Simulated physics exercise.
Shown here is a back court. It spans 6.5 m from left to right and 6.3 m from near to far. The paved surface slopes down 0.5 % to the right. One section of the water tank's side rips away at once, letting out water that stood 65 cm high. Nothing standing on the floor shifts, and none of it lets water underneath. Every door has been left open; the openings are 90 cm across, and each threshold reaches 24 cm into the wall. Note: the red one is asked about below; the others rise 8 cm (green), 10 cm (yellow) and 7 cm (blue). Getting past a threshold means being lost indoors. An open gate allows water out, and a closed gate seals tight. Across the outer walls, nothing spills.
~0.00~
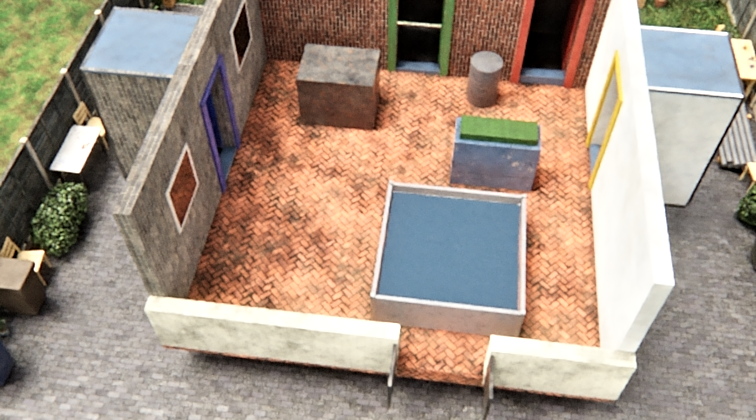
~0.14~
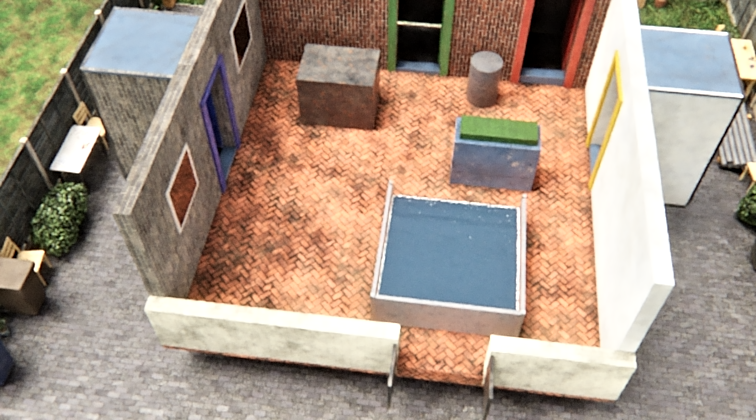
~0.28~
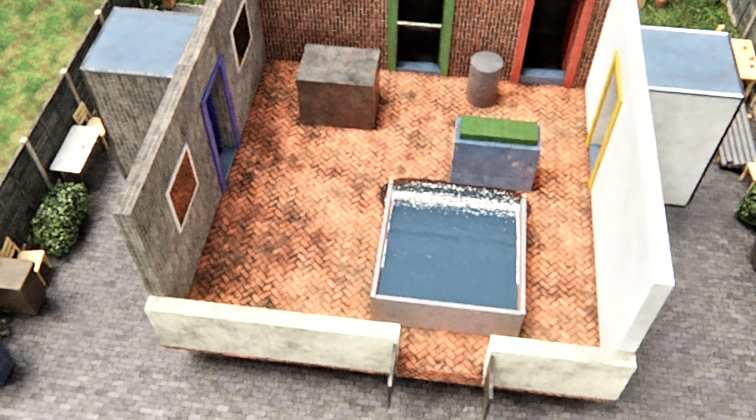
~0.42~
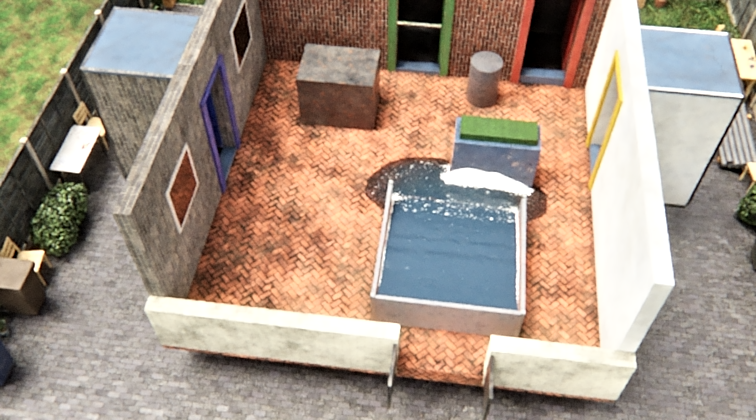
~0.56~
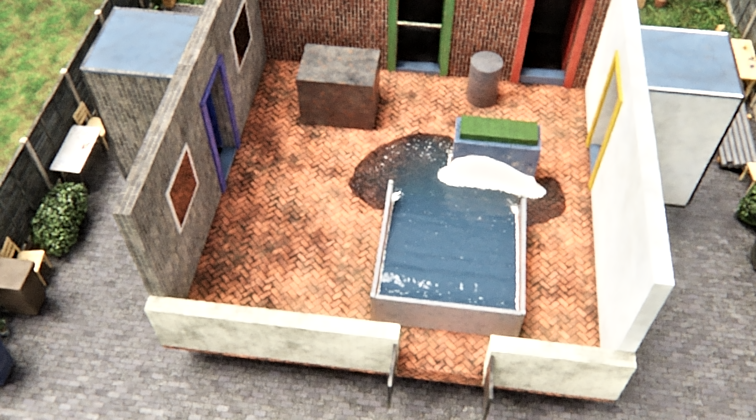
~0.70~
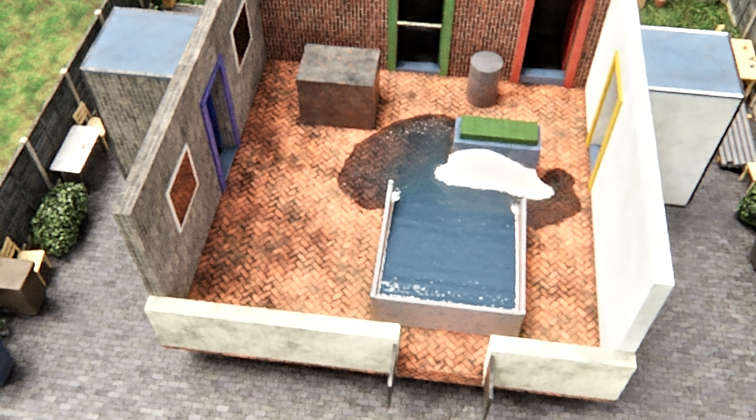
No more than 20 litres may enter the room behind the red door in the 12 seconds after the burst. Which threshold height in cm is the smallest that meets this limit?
A height of roughly 11.5 cm.
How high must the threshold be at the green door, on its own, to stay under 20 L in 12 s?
For green, a step near 25 cm.
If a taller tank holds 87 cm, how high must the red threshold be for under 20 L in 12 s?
The step would need to be some 16 cm high.
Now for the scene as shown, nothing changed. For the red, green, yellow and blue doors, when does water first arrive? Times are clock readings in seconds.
Red = 2.0 s, green = 1.1 s, yellow = 0.9 s, blue = 2.6 s.
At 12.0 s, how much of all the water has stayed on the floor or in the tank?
Water still present: Approx. 84 %.
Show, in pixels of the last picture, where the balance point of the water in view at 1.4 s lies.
Roughly (454, 228).
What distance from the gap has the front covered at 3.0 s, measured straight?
5.4 metres.
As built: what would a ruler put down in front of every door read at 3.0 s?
Depth (cm): Red 14 / green 23 / yellow 12 / blue 12.
After 1.4 s water covers 30 % of the floor, deepest (46 cm) near (469, 194); it has not reached the red door.
After 3.0 s water covers 60 % of the floor, deepest (26 cm) near (241, 140); 14 cm at the red door, 0 litres in over its 19 cm threshold.
After 12.0 s water covers 95 % of the floor, deepest (10 cm) near (588, 133); 7 cm at the red door, 0 litres in over its 19 cm threshold.
At the red door as built, the water arrived by 2.1 s and peaked near 17 cm at 3.4 s.
Run again over the same 12 s with other heights there, 29 litres in over 10.5 cm, 7 litres over 14 cm. The limit of 20 litres is kept from about 11.5 cm up.
